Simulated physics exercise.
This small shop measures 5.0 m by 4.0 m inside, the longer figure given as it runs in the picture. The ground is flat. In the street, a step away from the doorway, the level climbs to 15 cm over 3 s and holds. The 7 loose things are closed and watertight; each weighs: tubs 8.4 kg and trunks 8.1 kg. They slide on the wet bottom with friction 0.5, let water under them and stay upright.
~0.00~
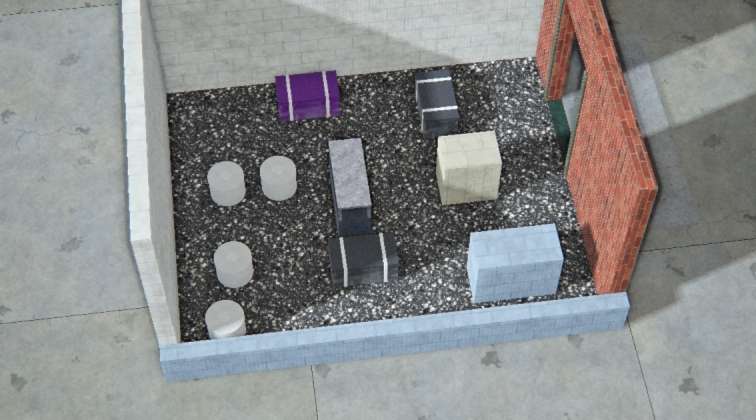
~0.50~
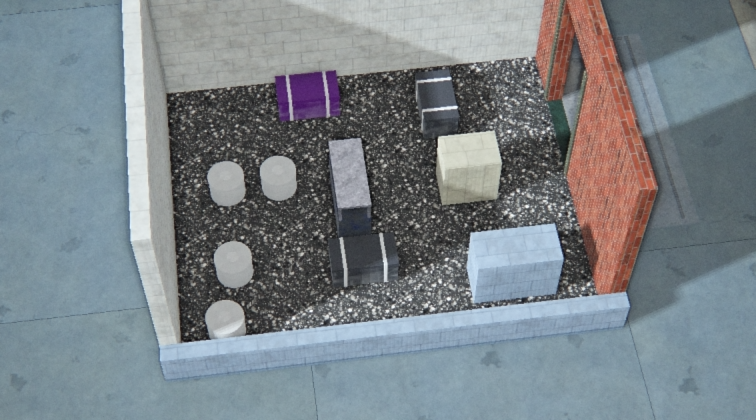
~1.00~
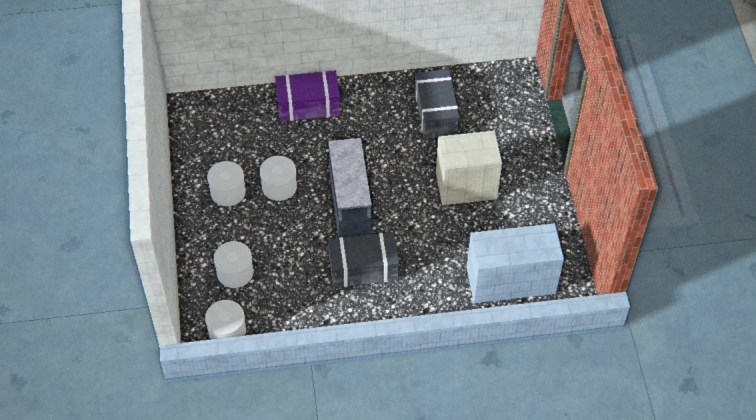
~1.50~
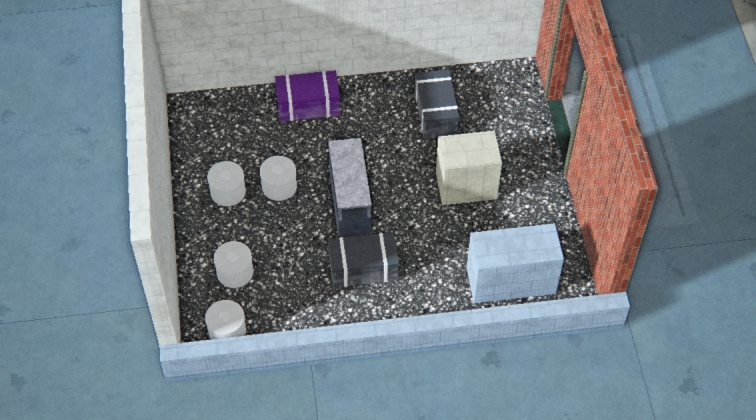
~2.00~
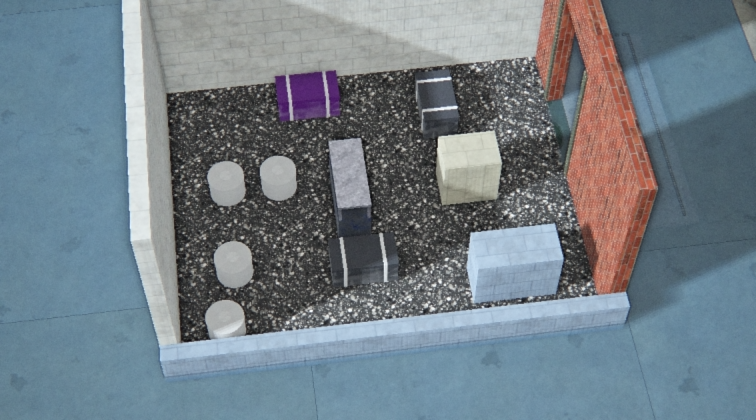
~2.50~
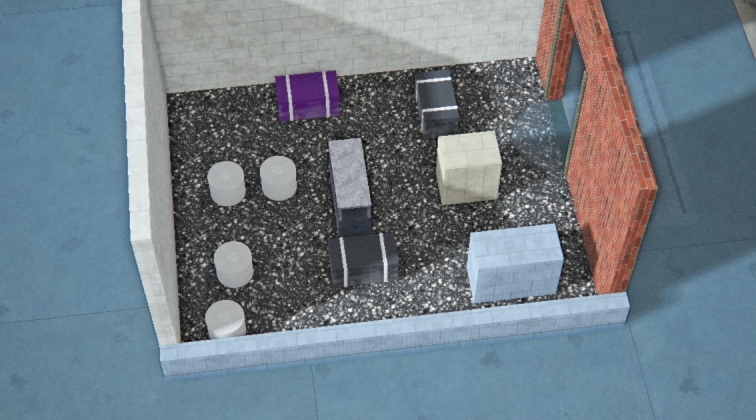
A small walled shop holding trunks, blocks and pale tubs sat still as water spread over the street outside, then a little of it came in through the doorway on the right.
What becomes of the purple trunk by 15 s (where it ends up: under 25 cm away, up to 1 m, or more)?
The purple trunk travels far.
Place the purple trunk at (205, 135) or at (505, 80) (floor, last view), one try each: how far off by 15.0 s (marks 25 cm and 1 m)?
In that order: It gets carried off; it holds its place.
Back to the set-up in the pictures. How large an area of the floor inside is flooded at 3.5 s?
About 2.0 m2.
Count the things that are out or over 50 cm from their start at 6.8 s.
I count 2.
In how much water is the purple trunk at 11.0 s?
About 9 cm.
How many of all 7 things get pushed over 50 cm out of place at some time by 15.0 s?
7 of them.
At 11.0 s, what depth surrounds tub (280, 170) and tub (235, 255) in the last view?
About 4 and 3 cm.
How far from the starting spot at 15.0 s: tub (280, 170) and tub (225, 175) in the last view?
In turn: 80 cm, 140 cm.
After 3.5 s the purple trunk is near (307, 86), 0.0 m from its start, aground; 0 afloat.
After 6.8 s the purple trunk is near (250, 91), 0.7 m from its start, afloat; 2 afloat.
After 11.0 s the purple trunk is near (194, 138), 1.7 m from its start, afloat; 2 afloat.
After 15.0 s the purple trunk is near (199, 304), 3.5 m from its start, afloat; 7 afloat.
